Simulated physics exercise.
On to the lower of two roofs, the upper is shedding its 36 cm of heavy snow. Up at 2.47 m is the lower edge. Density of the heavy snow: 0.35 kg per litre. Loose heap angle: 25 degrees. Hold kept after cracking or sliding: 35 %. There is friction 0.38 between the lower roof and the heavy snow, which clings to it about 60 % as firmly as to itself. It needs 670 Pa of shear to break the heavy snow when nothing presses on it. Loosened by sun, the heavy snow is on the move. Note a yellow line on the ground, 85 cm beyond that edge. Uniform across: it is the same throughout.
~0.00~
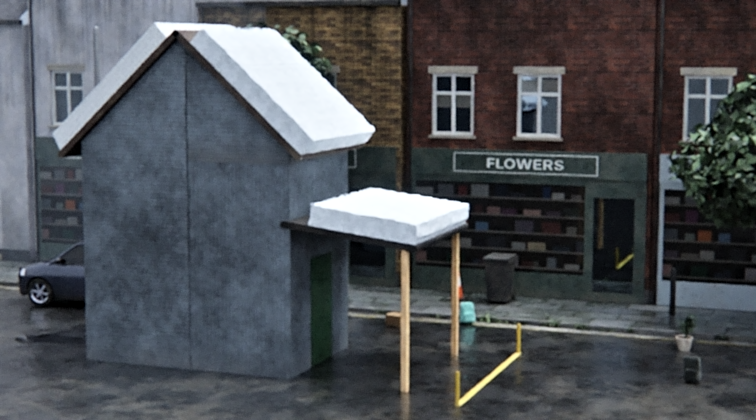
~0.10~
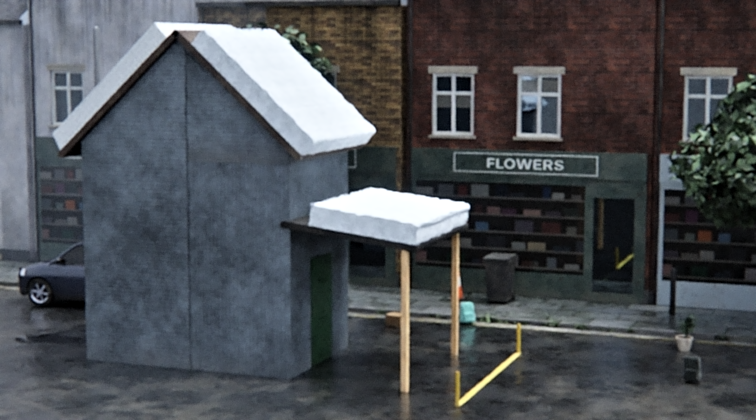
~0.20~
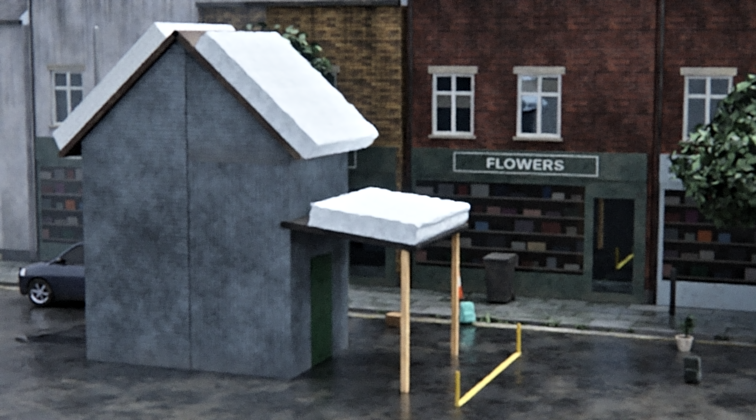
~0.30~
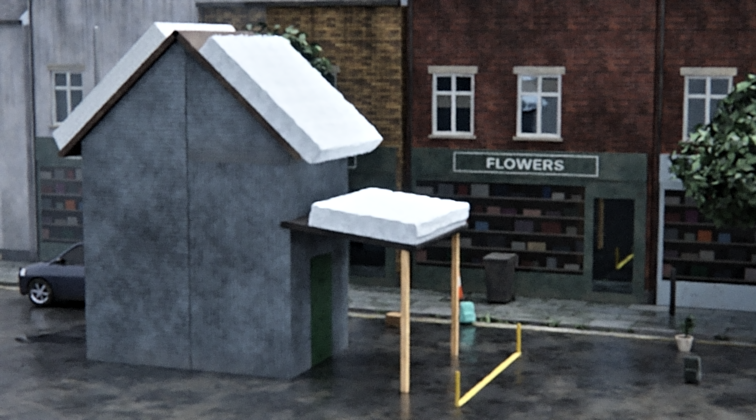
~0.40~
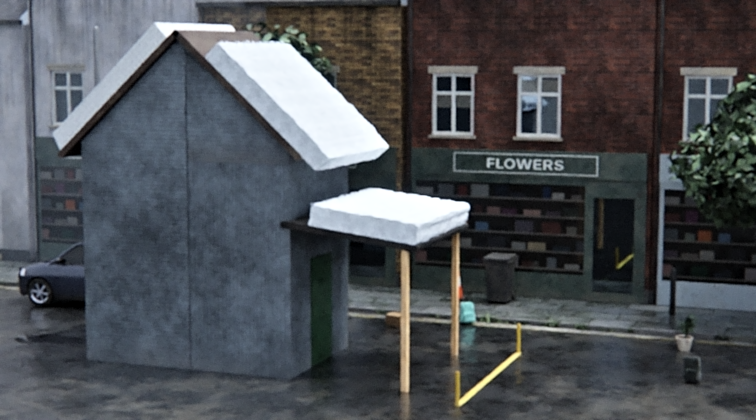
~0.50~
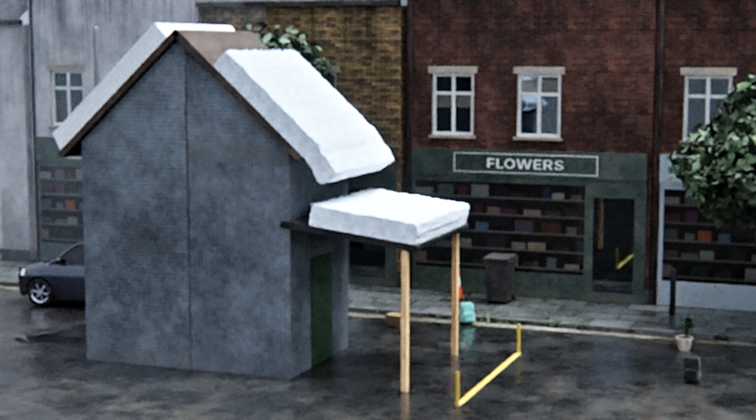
A thick slab of snow slid slowly down the right side of a grey building's steep roof, baring a brown strip near the ridge and jutting past the eave above a lower, snow-covered porch roof.
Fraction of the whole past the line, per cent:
29 out of 100.
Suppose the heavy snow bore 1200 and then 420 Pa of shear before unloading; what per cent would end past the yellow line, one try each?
Respectively 14 % and 40 %.
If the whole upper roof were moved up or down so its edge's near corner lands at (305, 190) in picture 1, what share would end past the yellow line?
3 %, roughly.
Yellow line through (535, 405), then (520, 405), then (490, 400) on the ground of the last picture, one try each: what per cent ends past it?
I'd guess near 9 %, then near 12 %, and near 20 % on the last try.
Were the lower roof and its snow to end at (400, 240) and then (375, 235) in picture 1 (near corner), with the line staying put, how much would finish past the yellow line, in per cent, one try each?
I'd expect around 40 percent the first time and around 50 percent the second.
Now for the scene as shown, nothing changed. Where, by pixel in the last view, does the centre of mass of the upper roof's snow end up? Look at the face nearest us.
Around (426, 290).
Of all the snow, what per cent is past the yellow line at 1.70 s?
Near 8 %.
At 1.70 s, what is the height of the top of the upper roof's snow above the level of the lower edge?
It sits some 0.8 m above the lower edge at that time.
After 1.05 s, none is below the lower edge and 0 % is past the line.
After 1.70 s, 17 % is below the lower edge and 8 % is past the line.
After 2.35 s, 41 % is below the lower edge and 29 % is past the line.
After 3.00 s, 42 % is below the lower edge and 29 % is past the line.
After 3.50 s, at the end, 42 % is below the lower edge and 29 % is past the line.
